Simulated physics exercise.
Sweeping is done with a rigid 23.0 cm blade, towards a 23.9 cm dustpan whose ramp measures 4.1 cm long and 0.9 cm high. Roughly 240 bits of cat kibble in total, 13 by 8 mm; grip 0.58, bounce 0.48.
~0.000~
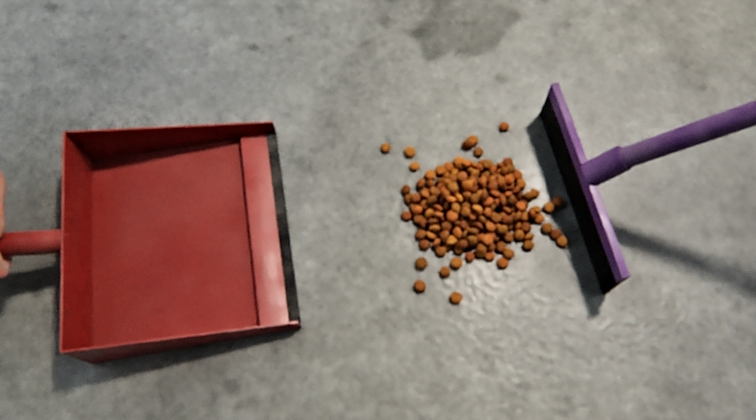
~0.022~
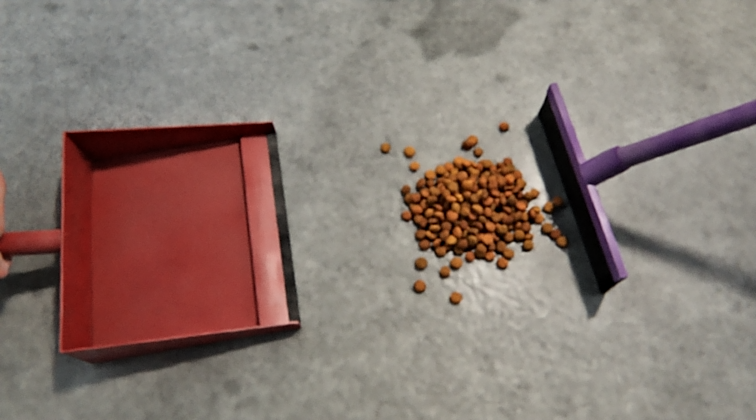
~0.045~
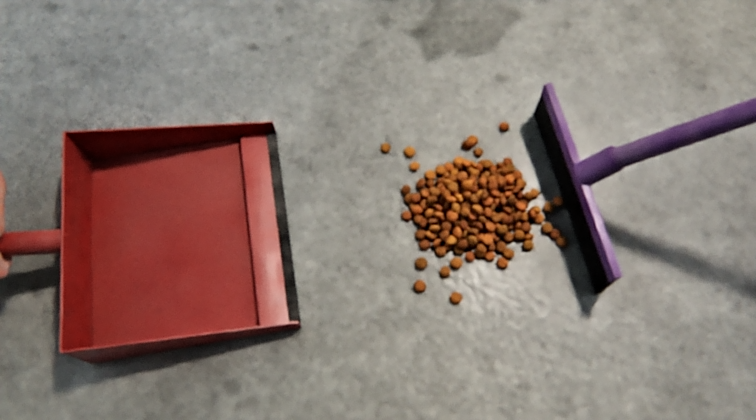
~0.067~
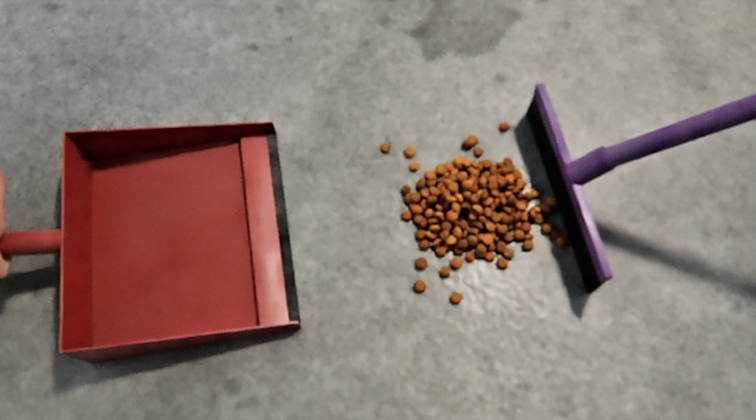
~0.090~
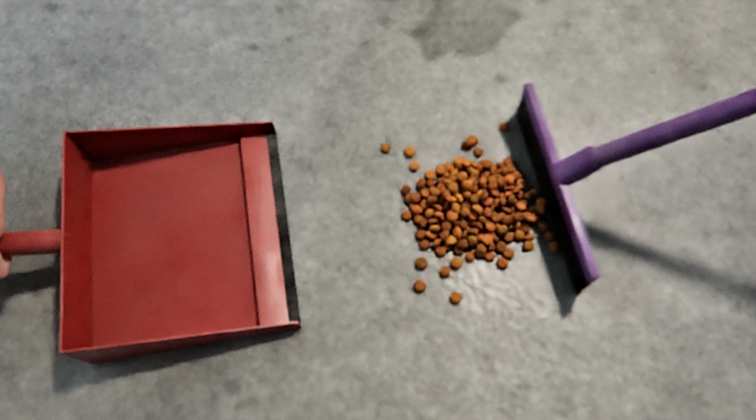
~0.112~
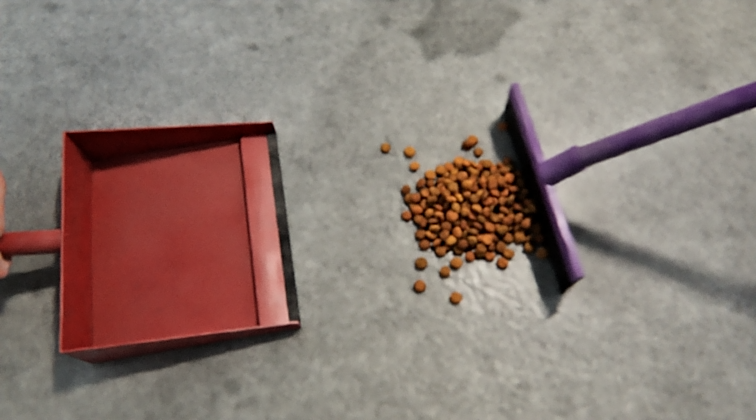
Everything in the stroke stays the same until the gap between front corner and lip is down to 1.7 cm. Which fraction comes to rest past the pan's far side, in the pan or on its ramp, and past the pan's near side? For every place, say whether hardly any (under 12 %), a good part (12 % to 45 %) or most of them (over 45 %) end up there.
Result: Far side: A small amount, pan: A large amount, near side: A small amount.
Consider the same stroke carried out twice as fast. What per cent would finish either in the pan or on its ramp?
Then roughly 75 per cent.
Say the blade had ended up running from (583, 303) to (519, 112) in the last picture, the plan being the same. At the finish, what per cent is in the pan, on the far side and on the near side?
You'd see pan at 30, far at 0 and near at 30.
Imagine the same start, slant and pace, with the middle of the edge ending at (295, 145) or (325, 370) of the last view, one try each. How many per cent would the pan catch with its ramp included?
I'd expect about 45 percent, then about 25 percent.
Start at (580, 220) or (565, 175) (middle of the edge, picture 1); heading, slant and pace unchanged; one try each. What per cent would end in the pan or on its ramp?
65 and 55 per cent, roughly.
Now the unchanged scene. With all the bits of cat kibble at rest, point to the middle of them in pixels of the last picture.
Approximately (274, 217) in the last picture.
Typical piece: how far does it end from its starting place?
Some 24 cm.
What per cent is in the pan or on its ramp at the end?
Estimated share: 65 per cent.
After 0.30 s, middle of the blade 15 cm from the lip; 0 % over the lip, far side 0 %, near side 0 %.
Then, at 0.42 s, middle of the blade 6 cm from the lip; 0 % over the lip, far side 0 %, near side 5 %.
Then, at 0.68 s, middle of the blade 2 cm from the lip; 65 % over the lip, far side 0 %, near side 5 %.
In the end, at 1.2 s, far side 0 %, pan 65 %, near side 5 %, in front of the lip or behind the blade 30 %.
